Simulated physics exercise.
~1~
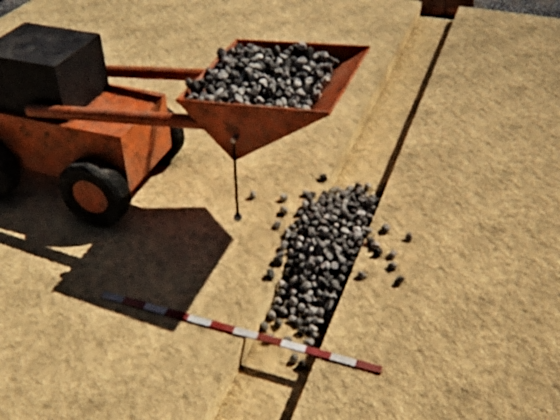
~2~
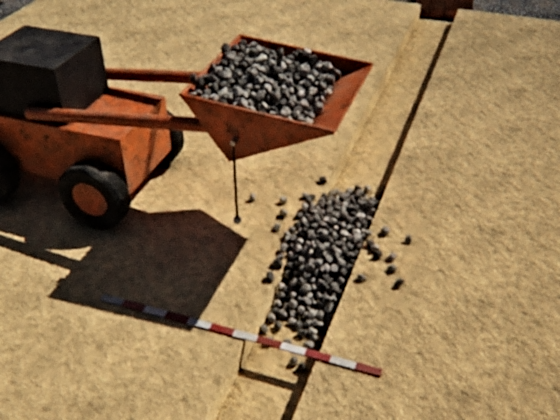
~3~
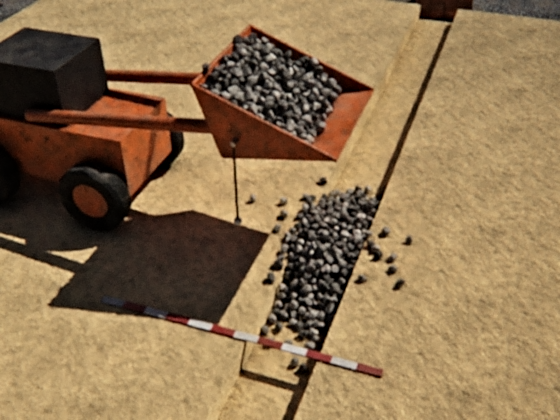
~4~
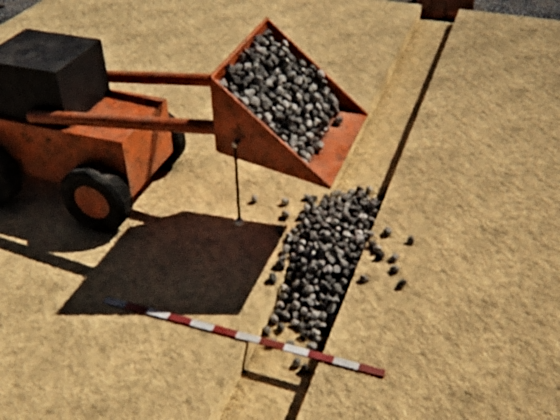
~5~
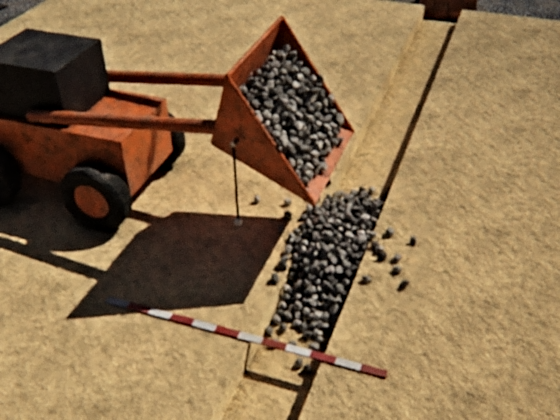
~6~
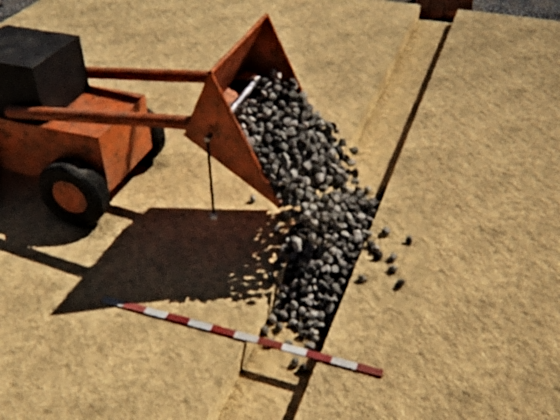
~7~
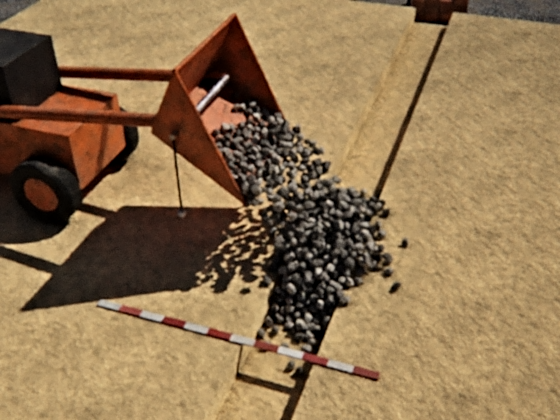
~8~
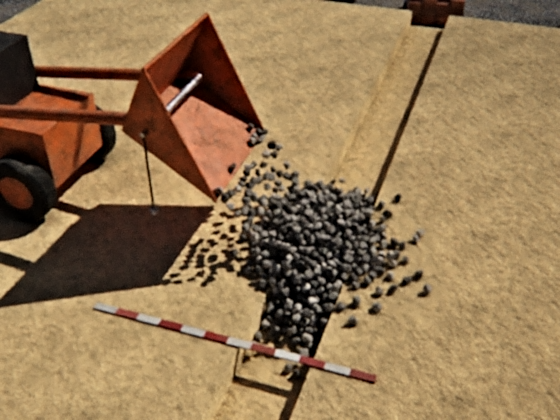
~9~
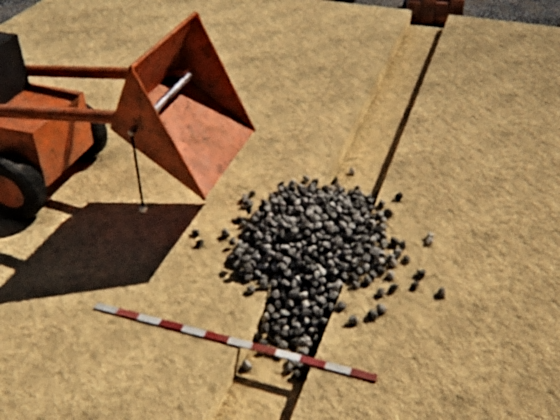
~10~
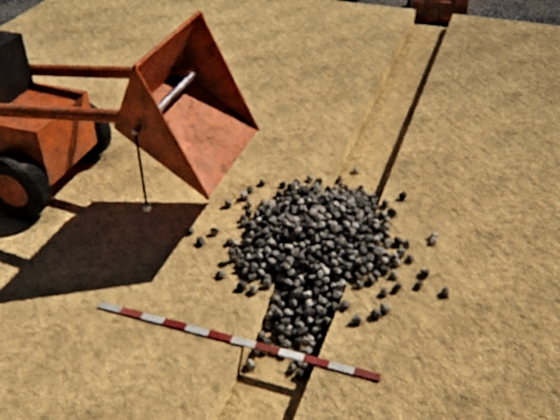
At first, an orange machine on sandy ground holds a bucket full of grey stones beside a narrow trench, where an earlier heap already lies near a red and white staff. The bucket tilts forward and to the right, its stones shifting toward the lip. As the machine begins to back away to the left, the stones pour out in a stream onto the heap. The last few tumble from the bucket while the pile widens over both edges of the trench. Finally the emptied bucket stays tilted and still, beside a broad mound with stray stones scattered around it.
